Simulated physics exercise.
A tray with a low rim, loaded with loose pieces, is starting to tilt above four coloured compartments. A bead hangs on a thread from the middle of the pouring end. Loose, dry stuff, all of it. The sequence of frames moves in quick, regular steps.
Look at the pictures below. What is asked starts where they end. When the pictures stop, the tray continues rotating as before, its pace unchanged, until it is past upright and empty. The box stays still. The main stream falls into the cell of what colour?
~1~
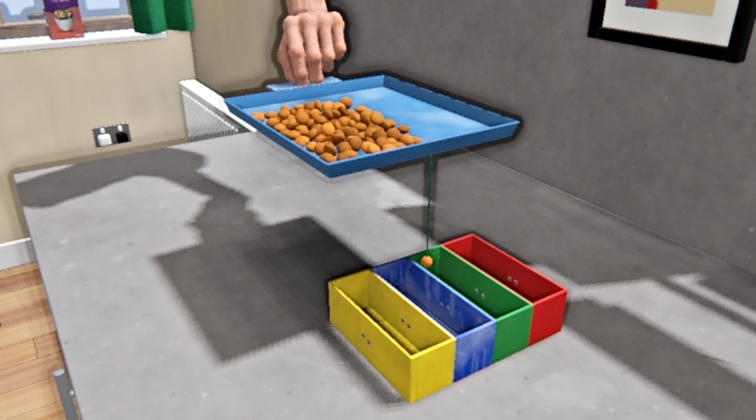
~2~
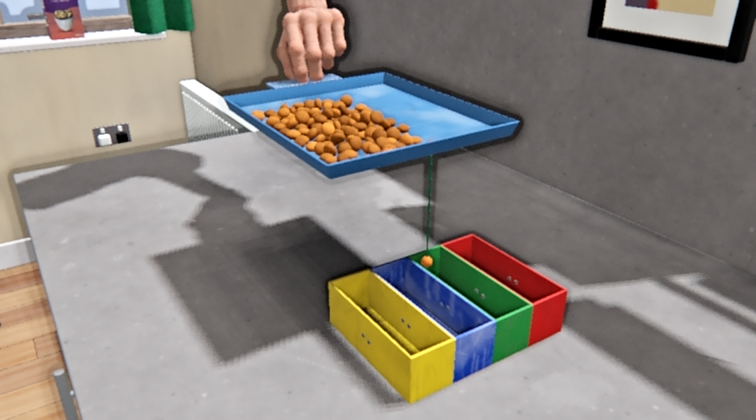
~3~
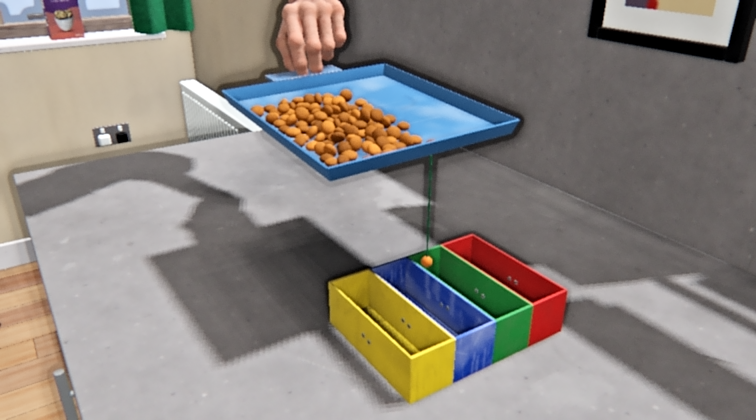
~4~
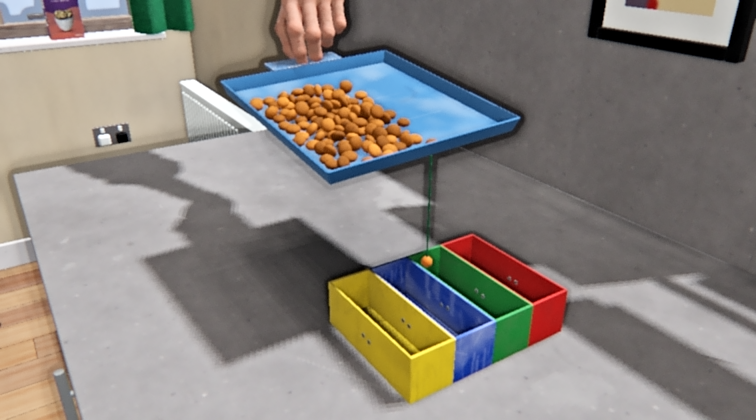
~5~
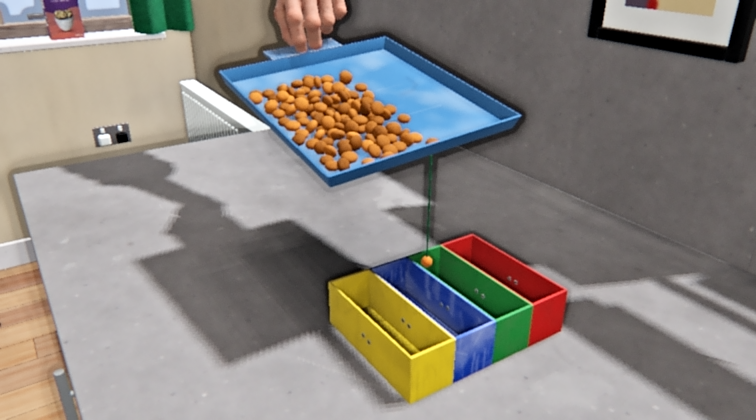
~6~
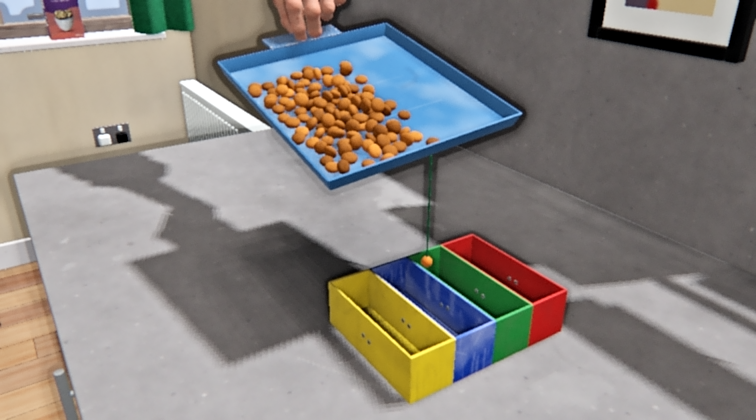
Colour: Yellow.
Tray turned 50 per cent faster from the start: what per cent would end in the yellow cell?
Close to 40 per cent.
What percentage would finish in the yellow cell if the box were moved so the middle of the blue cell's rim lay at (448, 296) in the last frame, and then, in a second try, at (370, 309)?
That makes 30 per cent, followed by 30 per cent.
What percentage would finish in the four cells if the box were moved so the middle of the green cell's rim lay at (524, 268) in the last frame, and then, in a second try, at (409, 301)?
0 per cent, then 100 per cent.
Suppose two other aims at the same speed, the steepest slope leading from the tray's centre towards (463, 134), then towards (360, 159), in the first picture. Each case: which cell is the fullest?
First try: Red; second try: Yellow.
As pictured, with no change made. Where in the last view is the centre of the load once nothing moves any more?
Somewhere close to (348, 372) in the last picture.
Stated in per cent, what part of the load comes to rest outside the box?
That works out to something like 70 per cent.
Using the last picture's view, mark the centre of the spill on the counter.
Middle in the last view: Roughly (326, 382).
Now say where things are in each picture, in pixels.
Corners of the pouring end at (330, 162) and (512, 121), level; middle of the load at (331, 128), bits of cat kibble; bead on its thread at (427, 262); yellow cell at (432, 367); blue cell at (474, 347); green cell at (512, 330); red cell at (547, 314), in the first frame.
Corners of the pouring end at (330, 163) and (512, 121), level; middle of the load at (331, 127), in the second frame.
Corners of the pouring end at (330, 165) and (513, 119), tipped barely, lowest at the left corner; middle of the load at (331, 124), in the third frame.
Corners of the pouring end at (330, 169) and (513, 117), tipped a little, lowest at the left corner; middle of the load at (331, 120), in the fourth frame.
Corners of the pouring end at (330, 172) and (514, 114), tipped a little, lowest at the left corner; middle of the load at (331, 116), in the fifth frame.
Corners of the pouring end at (330, 176) and (515, 112), tipped clearly, lowest at the left corner; middle of the load at (331, 112); yellow cell at (432, 367); blue cell at (474, 347); green cell at (512, 330); red cell at (547, 314), in the sixth frame.
Soon after the last picture, tray tipped steeply; nearly all on the tray; a stray few falling or outside the box.
A little later, tray tipped right over; a small part on the tray; about a quarter in the yellow cell; a stray few in the blue cell; about two thirds falling or outside the box.
Later still, tray tipped past a quarter turn; about a quarter in the yellow cell; a small part in the blue cell; about two thirds falling or outside the box.
At rest, tray tipped past a quarter turn; about a quarter in the yellow cell; a small part in the blue cell; none in the green cell; none in the red cell; about two thirds outside the box.
